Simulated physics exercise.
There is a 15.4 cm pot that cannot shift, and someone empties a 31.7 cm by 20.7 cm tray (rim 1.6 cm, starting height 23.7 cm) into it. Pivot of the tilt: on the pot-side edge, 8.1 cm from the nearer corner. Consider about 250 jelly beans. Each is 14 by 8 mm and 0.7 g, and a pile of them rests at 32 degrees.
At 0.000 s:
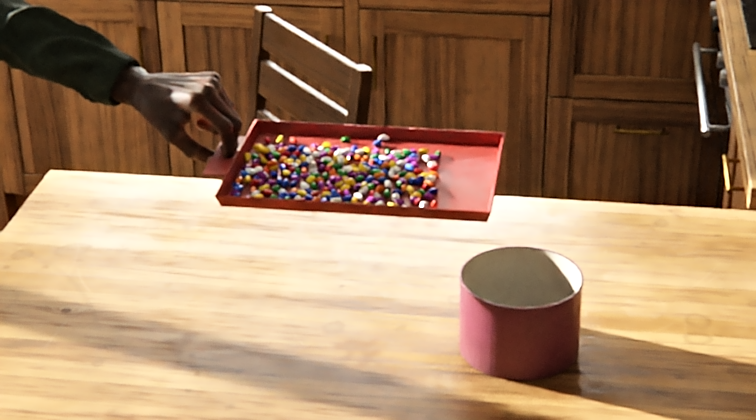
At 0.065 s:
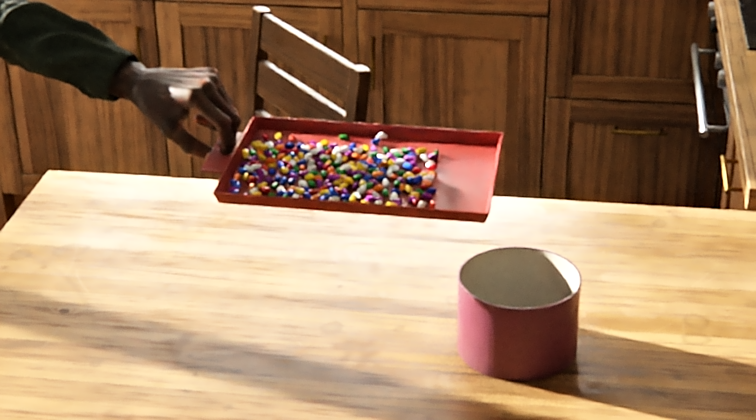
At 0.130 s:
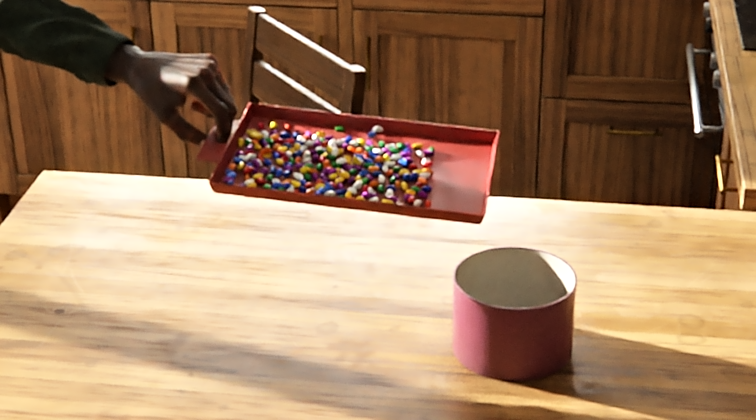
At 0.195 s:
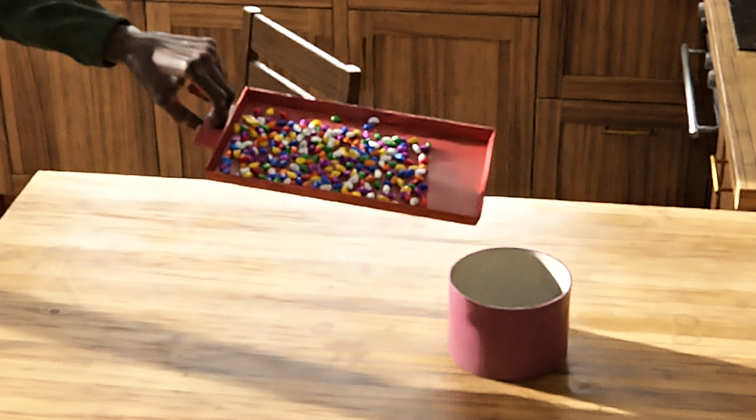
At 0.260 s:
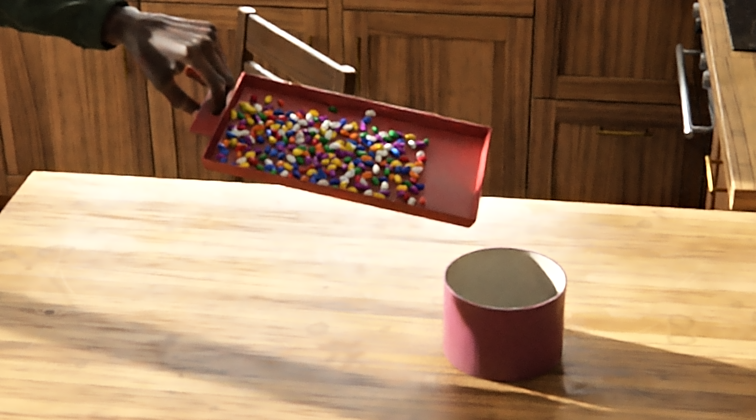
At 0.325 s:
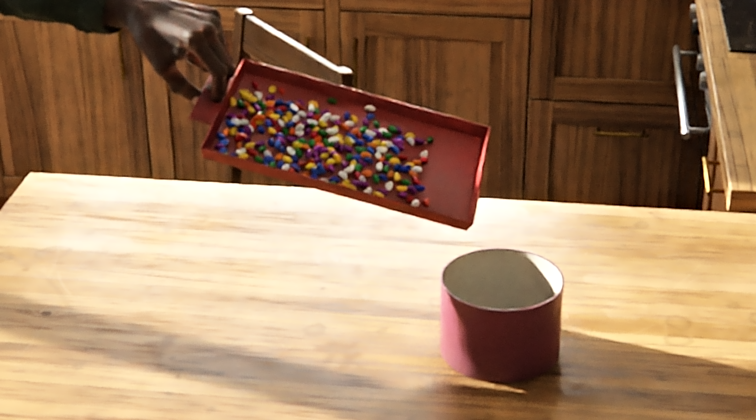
A red tray of multicoloured jelly beans, held at its left end by a dark-skinned hand in a dark green sleeve, starts level and tilts steadily down to the right as its left end rises. Below it, a pink pot stands on the right of a pale wooden table in a sunlit kitchen, seen from slightly above, with brown cabinets and a chair behind. The beans stay bunched toward the tray's left and middle, while the view drifts slightly, shifting the pot a little leftward.
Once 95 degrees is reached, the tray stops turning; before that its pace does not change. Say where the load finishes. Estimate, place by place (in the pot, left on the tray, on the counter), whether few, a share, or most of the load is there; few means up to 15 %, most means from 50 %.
My estimate: Pot: A share, left on the tray: Few, counter: Most.
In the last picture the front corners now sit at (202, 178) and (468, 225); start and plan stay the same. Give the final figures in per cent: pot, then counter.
Split: Pot = 0, counter = 100.
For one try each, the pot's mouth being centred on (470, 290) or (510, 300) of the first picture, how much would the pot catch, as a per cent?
About 40 percent the first time and about 85 percent the second.
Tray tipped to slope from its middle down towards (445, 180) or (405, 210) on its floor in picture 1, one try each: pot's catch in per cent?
Near 70 and 0 per cent, in that order.
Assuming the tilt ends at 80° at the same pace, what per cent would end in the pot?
Near 25 %, then.
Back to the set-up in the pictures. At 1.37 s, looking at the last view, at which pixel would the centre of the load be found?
Load centre est.: (495, 381) px.
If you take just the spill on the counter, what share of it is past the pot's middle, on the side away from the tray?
I'd put it close to 70 per cent.
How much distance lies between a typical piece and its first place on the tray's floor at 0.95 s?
Displacement on the tray: Roughly 18 cm.
After 0.95 s, tilt 53 degrees; the tray holds 85 %, the pot 0 %.
After 1.37 s, tilt 78 degrees; the tray holds 20 %, the pot 20 %.
Then, at 1.87 s, tilt 95 degrees; the tray holds 0 %, the pot 25 %.
In the end, at 2.9 s, pot 25 %, tray 0 %, counter 75 %.
